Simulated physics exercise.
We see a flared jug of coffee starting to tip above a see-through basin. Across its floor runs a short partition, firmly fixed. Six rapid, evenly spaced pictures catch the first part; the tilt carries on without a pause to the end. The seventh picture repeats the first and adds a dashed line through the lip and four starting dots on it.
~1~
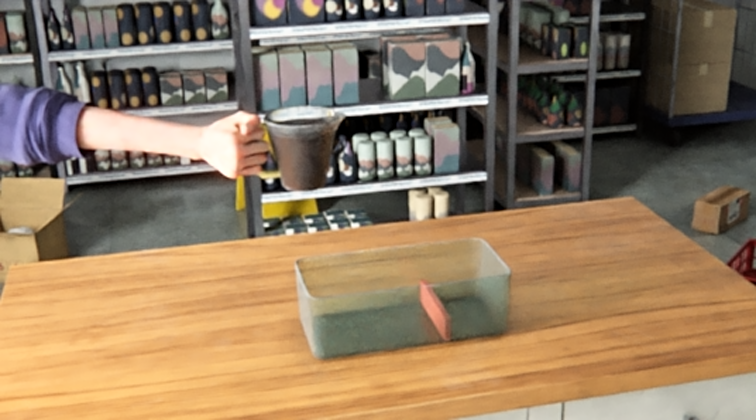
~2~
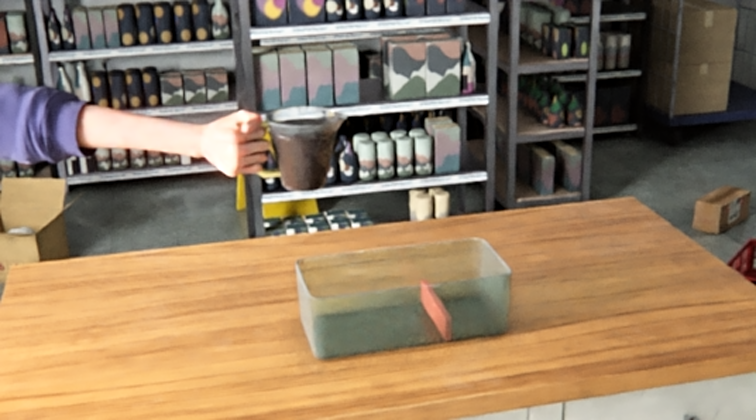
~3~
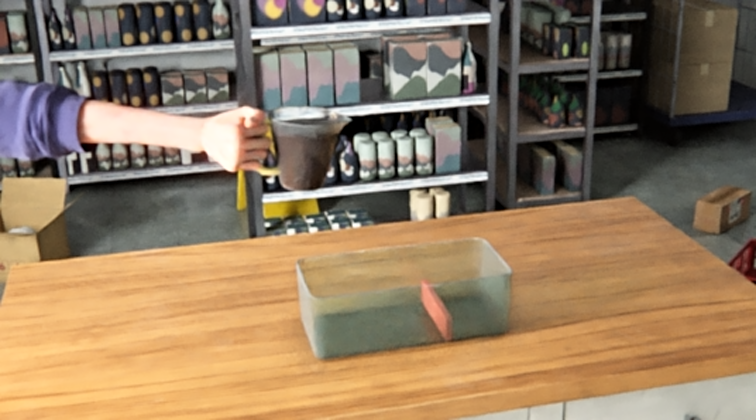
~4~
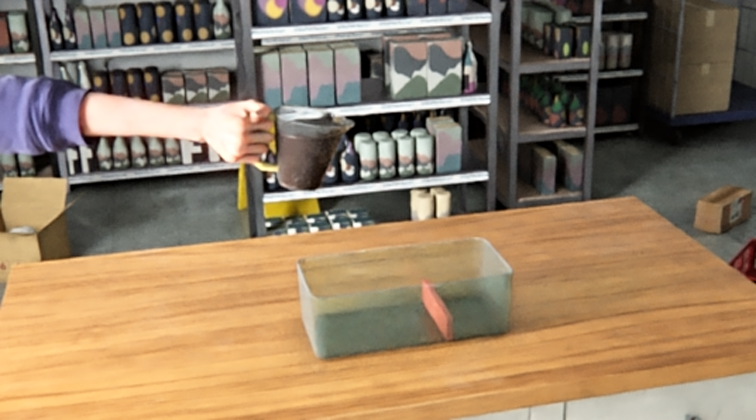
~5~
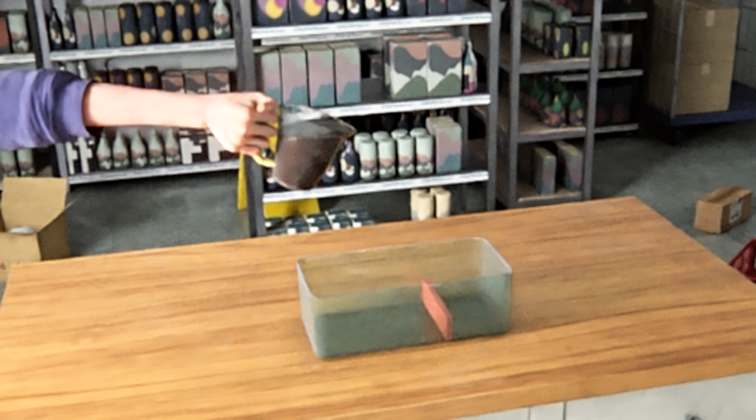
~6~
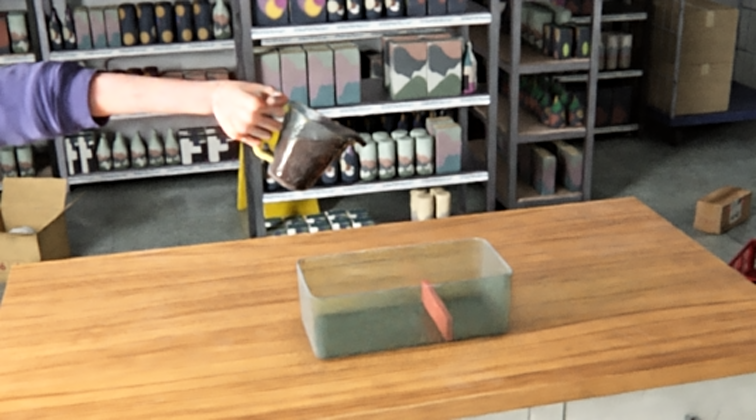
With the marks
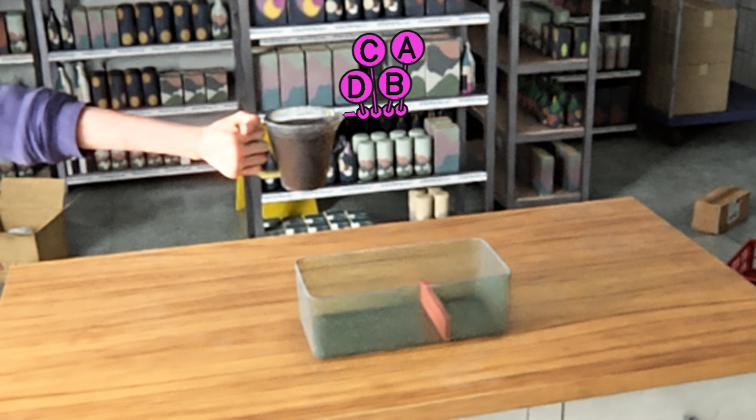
In a storeroom with stocked shelves, a hand tilting a dark jug rightward above a clear basin with a short red partition.
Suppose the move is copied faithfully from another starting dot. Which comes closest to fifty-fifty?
B.
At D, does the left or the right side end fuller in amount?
More ends on the left.
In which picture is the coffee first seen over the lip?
Picture 6.
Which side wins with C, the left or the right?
The left side.
On the marked copy, A at (400, 110); B at (388, 111); C at (375, 112); D at (363, 113).
Choosing A, about 25 % ends left of the wall and 71 % right of it; 4 % is lost outside.
Choosing B, about 48 % ends left of the wall and 49 % right of it; 3 % is lost outside.
Choosing C, about 67 % ends left of the wall and 26 % right of it; 6 % is lost outside.
Choosing D, about 85 % ends left of the wall and 8 % right of it; 7 % is lost outside.
